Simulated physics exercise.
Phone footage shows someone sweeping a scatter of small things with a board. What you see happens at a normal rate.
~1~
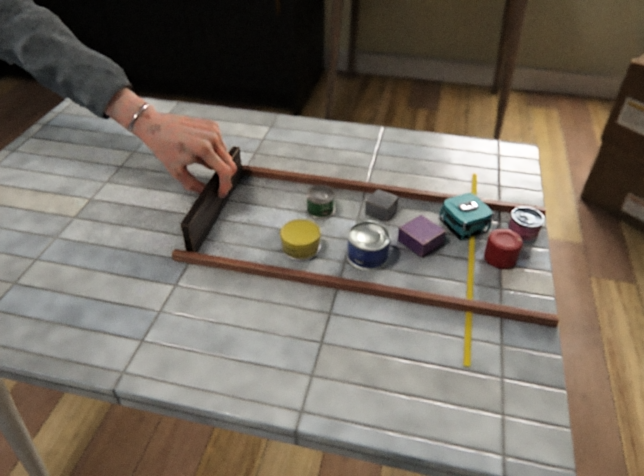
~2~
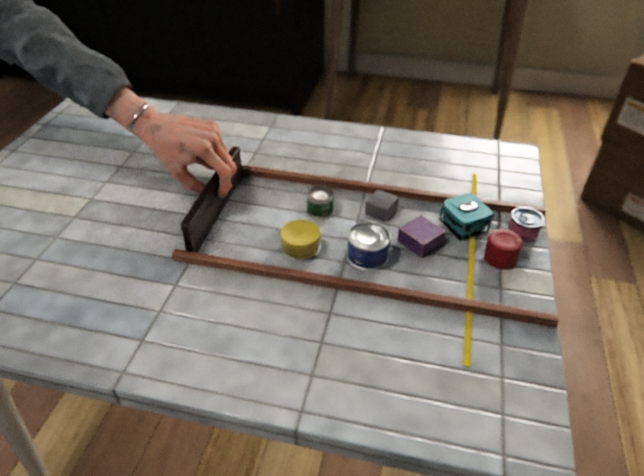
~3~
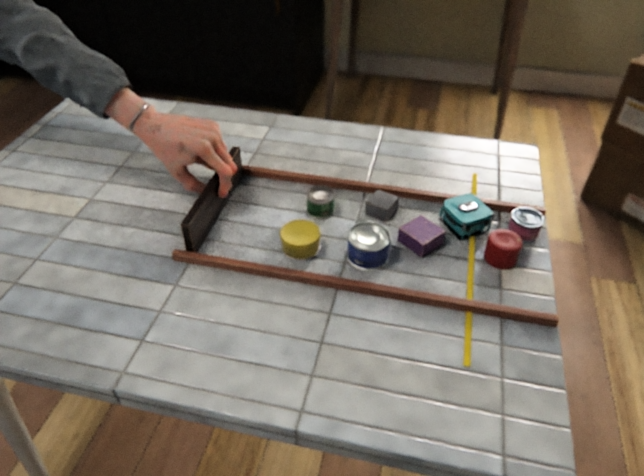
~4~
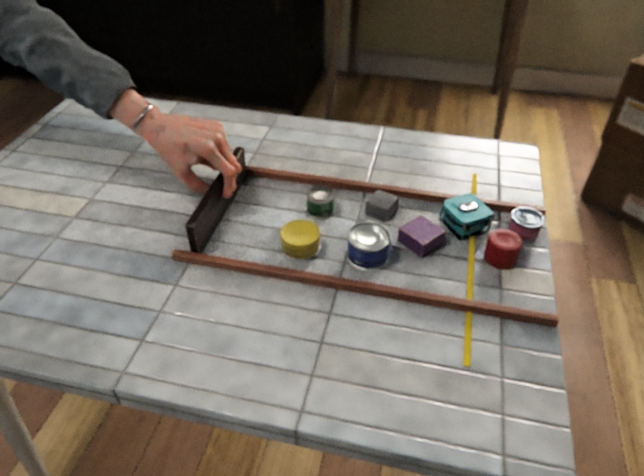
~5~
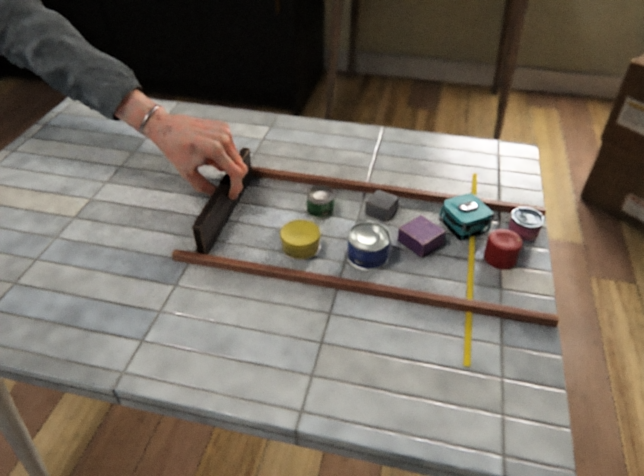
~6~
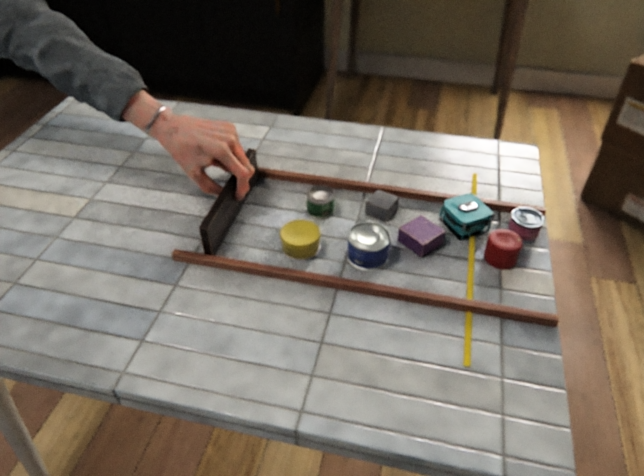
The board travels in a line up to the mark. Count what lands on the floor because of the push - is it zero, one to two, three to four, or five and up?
The count is one to two.
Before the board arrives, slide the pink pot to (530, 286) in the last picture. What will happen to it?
That one drops down.
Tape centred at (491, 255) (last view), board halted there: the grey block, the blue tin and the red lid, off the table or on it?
Outcome: The grey block is safe; the blue tin is gone; the red lid is gone.
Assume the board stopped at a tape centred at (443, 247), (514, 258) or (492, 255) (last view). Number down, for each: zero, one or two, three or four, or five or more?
No fall at all; three to four; 3 or 4.
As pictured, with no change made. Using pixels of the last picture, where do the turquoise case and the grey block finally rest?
Listed in order, first is (523, 227) and the other is (487, 211).
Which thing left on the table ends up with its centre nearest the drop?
Answer: The red lid.
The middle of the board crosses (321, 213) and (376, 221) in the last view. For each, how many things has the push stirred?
The count reaches 3 first and 5 second.
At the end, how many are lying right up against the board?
The count comes out at 3.
Soon after, none off yet; pink pot at rest near (525, 225); red lid at rest near (503, 249); turquoise case at rest near (466, 216).
In the end, the number that fall off is one or two; gone, pink pot.
